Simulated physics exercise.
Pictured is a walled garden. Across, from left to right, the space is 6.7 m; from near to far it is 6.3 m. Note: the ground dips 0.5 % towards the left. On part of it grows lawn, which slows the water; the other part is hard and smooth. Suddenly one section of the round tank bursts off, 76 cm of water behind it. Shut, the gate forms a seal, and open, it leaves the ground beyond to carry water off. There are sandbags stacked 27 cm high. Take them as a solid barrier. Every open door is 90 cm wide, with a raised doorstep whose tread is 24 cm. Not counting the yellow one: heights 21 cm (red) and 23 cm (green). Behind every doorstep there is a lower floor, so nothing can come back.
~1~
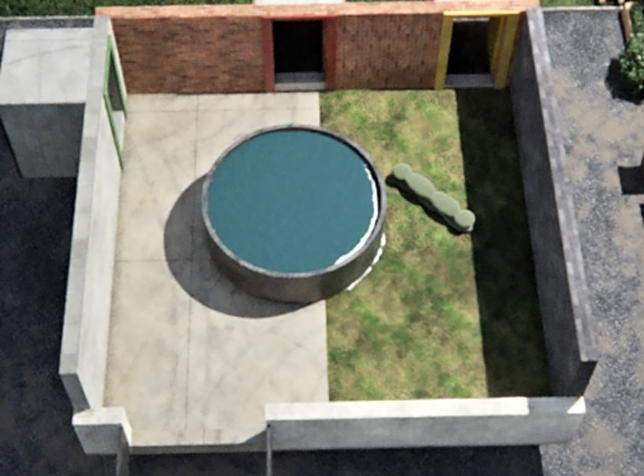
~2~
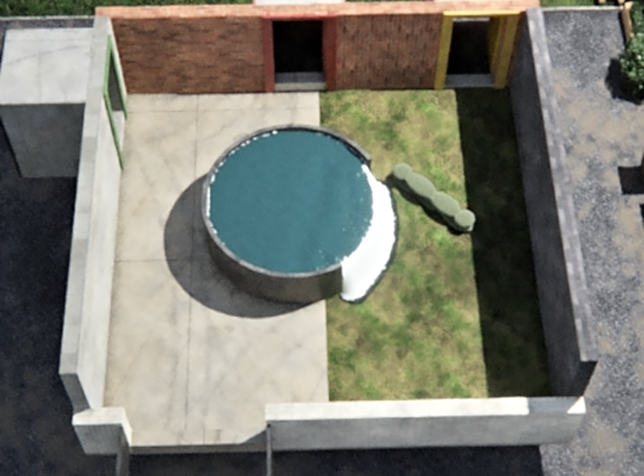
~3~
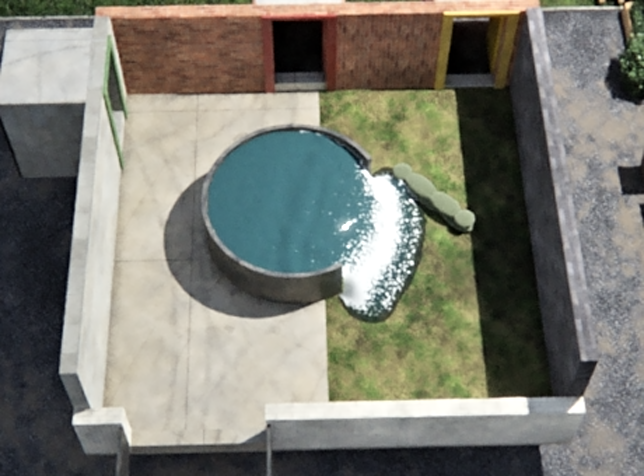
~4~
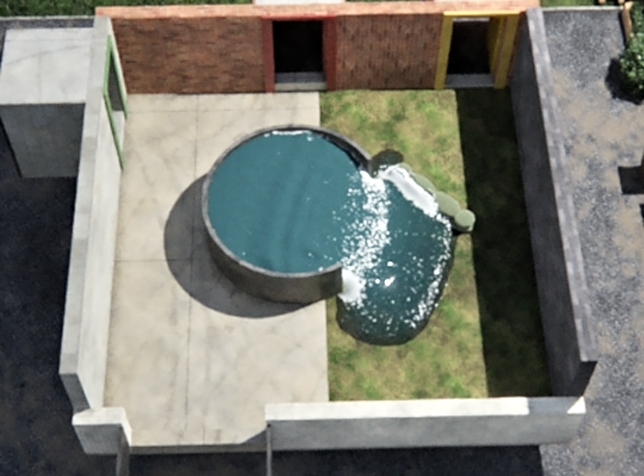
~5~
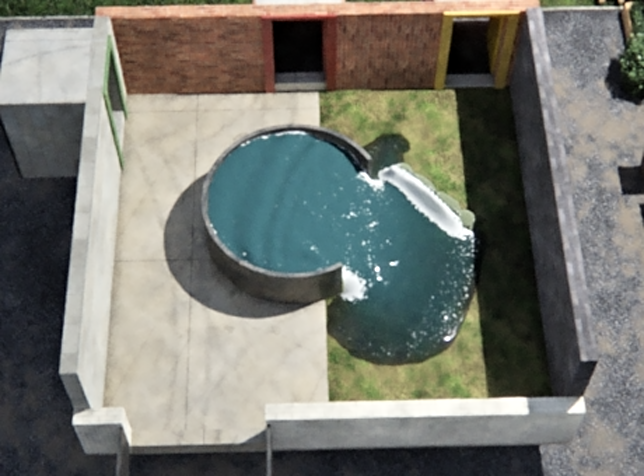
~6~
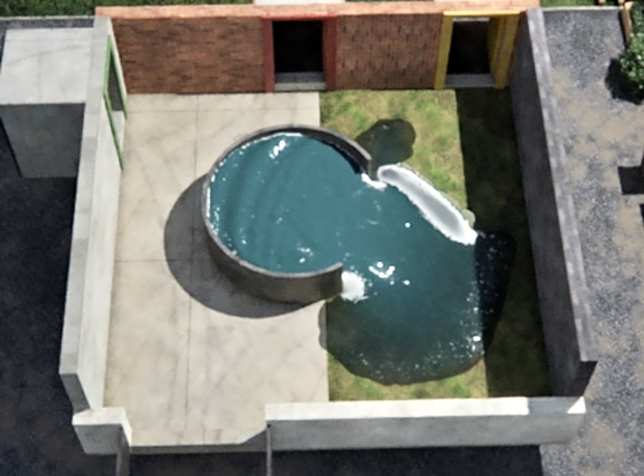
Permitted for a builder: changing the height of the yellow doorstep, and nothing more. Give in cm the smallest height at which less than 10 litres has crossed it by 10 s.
12.5 cm.
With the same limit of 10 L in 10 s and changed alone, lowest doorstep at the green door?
The green one would have to be about 13.5 cm high.
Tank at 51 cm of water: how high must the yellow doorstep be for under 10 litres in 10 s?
Something near 6.5 cm should do.
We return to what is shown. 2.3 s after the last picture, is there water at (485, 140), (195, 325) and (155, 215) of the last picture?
Point by point, the first is awash, the second spared and the third spared.
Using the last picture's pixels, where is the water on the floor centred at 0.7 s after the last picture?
Around (352, 243).
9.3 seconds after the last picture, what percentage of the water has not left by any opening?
Something like 90 per cent of it remains.
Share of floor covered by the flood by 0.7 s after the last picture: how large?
Wet share: Near 40 %.
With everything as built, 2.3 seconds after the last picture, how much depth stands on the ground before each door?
In cm: Yellow 0, red 3, green 0.
Then, 0.7 s after the last picture water covers 40 % of the floor, deepest (44 cm) near (426, 208); it has not reached the yellow door.
Then, 2.3 s after the last picture water covers 55 % of the floor, deepest (48 cm) near (554, 419); it has not reached the yellow door.
Then, 9.3 s after the last picture water covers 95 % of the floor, deepest (18 cm) near (229, 176); 9 cm at the yellow door, 115 litres in over its 6 cm doorstep.
At the yellow door as built, the water peaked near 14 cm, 5.7 s after the last picture.
With a doorstep of 11.5 cm, 16 litres would have come in within the 10 s; with 13.5 cm, 5 litres. So under 10 litres takes about 12.5 cm.
